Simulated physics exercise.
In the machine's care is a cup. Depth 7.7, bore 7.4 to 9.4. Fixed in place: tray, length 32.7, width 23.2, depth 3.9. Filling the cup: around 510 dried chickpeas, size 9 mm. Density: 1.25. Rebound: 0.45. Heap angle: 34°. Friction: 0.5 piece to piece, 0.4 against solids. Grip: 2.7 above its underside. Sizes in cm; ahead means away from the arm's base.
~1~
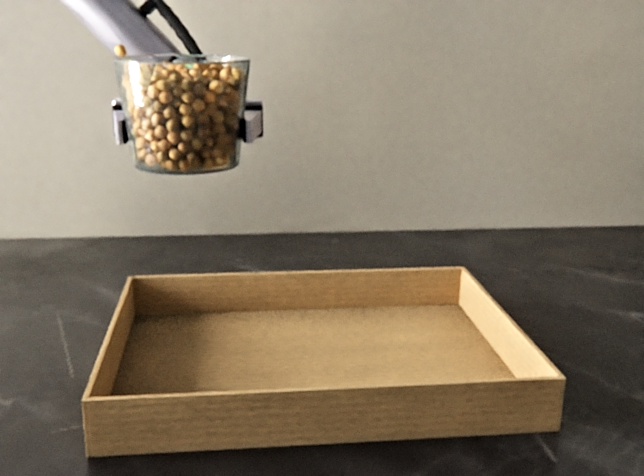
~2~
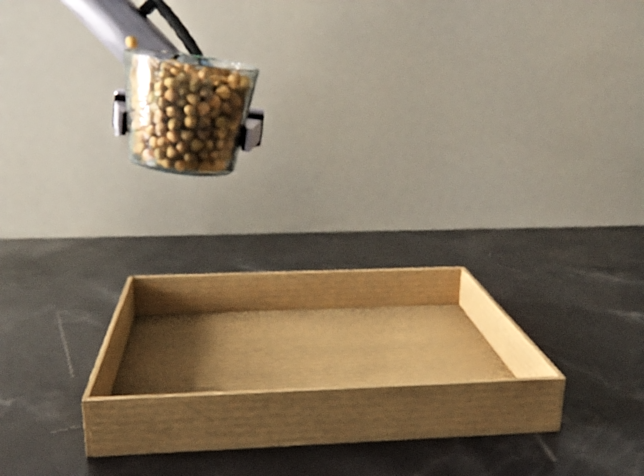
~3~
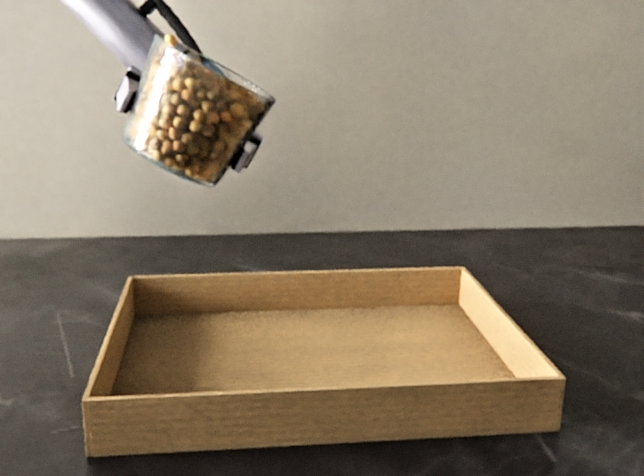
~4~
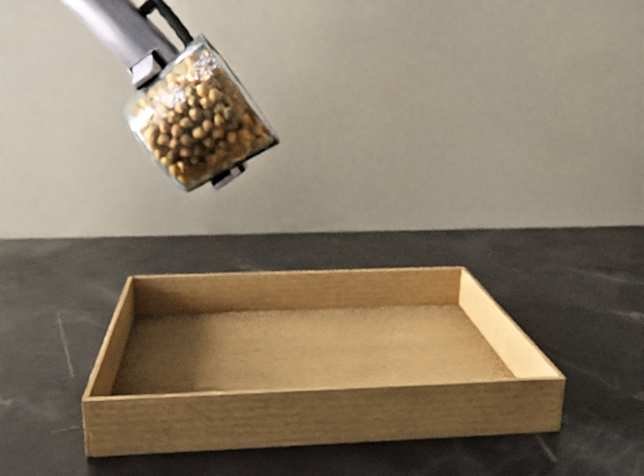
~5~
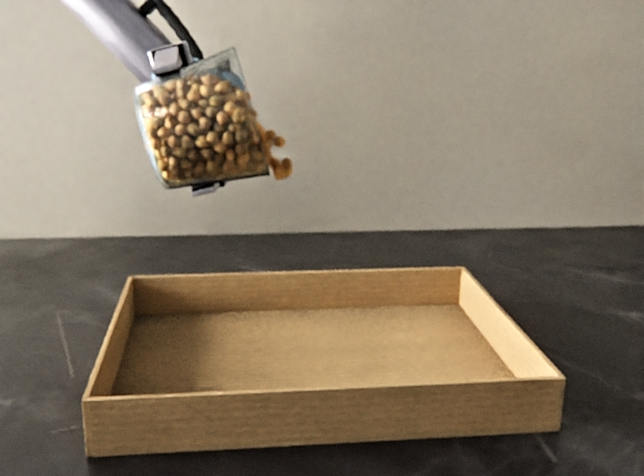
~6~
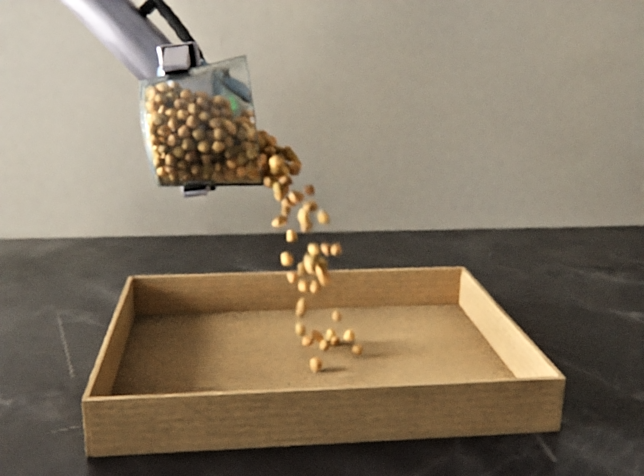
A grey robotic arm reaches in from the upper left above a dark tabletop against a plain pale wall, seen from the front and slightly above by a still camera. It holds a clear cup full of tan chickpeas over a shallow, empty wooden tray. The arm tilts the cup steadily to the right until chickpeas pour over its rim and scatter onto the tray's floor.
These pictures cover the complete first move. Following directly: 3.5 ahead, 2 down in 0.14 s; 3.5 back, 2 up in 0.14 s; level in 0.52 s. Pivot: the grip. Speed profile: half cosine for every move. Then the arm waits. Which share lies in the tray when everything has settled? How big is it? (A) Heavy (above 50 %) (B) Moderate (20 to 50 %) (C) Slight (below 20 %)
Heavy (above 50 %) (A).
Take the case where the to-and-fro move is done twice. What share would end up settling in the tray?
About 75 per cent in that case.
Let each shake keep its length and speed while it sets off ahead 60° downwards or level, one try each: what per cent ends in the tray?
Near 45 and 75 percent respectively.
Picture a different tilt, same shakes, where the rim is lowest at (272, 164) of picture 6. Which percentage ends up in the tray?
Roughly 35 per cent.
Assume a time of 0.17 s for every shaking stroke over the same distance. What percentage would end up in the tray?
That change gives some 55 percent.
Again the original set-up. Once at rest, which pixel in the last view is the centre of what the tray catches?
Approximately (366, 355) in pixels.
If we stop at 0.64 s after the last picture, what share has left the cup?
Near 60 per cent.
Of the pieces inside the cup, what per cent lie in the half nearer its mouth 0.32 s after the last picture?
Some 55 per cent.
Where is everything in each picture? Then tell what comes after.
The first picture shows cup middle at (185, 115), level; upper third of the load around (186, 87), from x 120 to 235, top at y 50; 507 in the cup.
The second picture shows cup middle at (187, 115), tilted 8° forward; upper third of the load around (183, 88), from x 135 to 245, top at y 45.
The third picture shows cup middle at (193, 116), tilted 29° forward; upper third of the load around (185, 90), from x 135 to 260, top at y 40.
The fourth picture shows cup middle at (198, 121), tilted 54° forward; upper third of the load around (194, 95), from x 135 to 265, top at y 55.
The fifth picture shows cup middle at (200, 126), tilted 75° forward; upper third of the load around (195, 104), from x 145 to 285, top at y 80; 505 in the cup, 2 in flight or on a rim.
The sixth picture shows cup middle at (201, 128), tilted 83° forward; upper third of the load around (189, 118), from x 150 to 360, top at y 85; 455 in the cup, 20 in the tray, 32 in flight or on a rim.
Then, 0.32 s after the last picture, tilted 82° forward, highest piece 20 above the table; 226 in the cup, 195 in the tray, 86 in flight or on a rim.
Then, 0.64 s after the last picture, tilted 18° forward, highest piece 24 above the table; 308 in the tray, 197 in the cup, 2 in flight or on a rim.
Then, 1.00 s after the last picture, level, highest piece 23 above the table; 310 in the tray, 197 in the cup.
Then, 2.05 s after the last picture, level, highest piece 23 above the table; 310 in the tray, 197 in the cup.
Final count, 310 in the tray, 197 in the cup. That is 61 % in the tray.
